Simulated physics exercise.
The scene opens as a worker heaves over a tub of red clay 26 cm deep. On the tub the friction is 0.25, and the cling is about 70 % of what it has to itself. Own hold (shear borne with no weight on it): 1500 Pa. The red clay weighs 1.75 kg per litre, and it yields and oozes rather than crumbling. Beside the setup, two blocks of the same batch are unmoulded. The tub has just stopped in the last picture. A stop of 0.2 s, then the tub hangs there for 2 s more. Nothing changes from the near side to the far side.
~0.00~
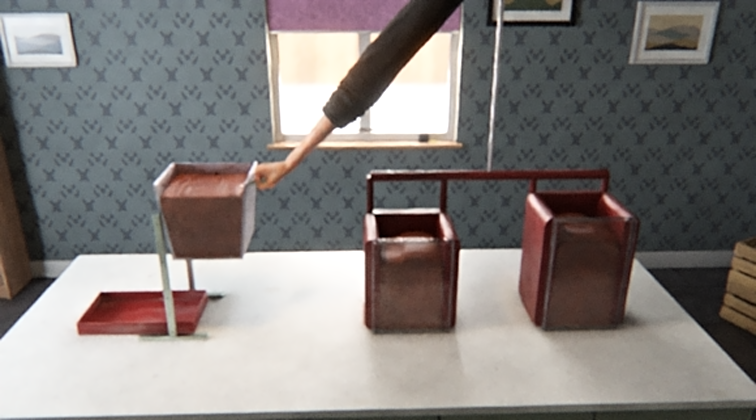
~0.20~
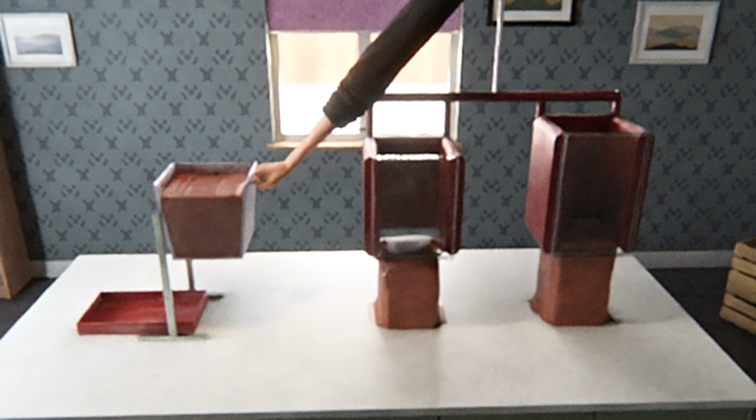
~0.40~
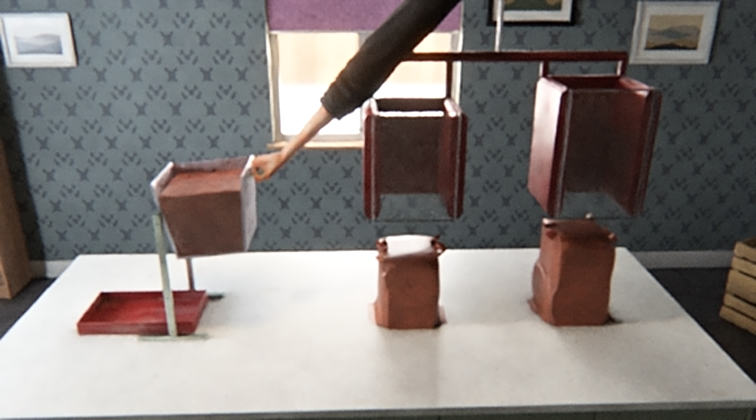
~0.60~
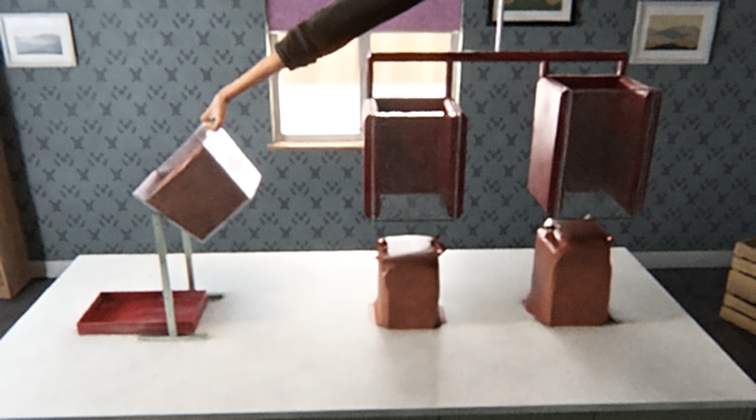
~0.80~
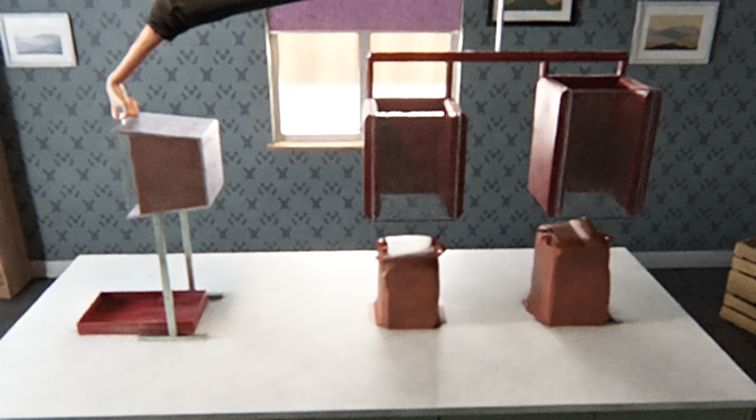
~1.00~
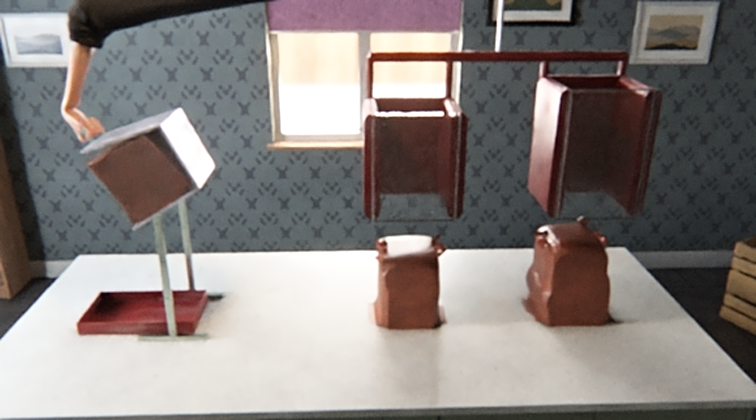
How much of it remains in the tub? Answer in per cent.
0 %.
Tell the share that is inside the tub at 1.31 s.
Around 4 per cent.
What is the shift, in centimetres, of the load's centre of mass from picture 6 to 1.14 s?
Close to 9 centimetres.
After 1.14 s, the tub is at 115 degrees and holds 67 %.
After 1.31 s, the tub is at 115 degrees and holds 4 %.
After 1.48 s, the tub is at 115 degrees and holds 0 %.
After 1.65 s, the tub is at 115 degrees and holds 0 %.
After 3.00 s, at the end, the tub is at 115 degrees and holds 0 %.
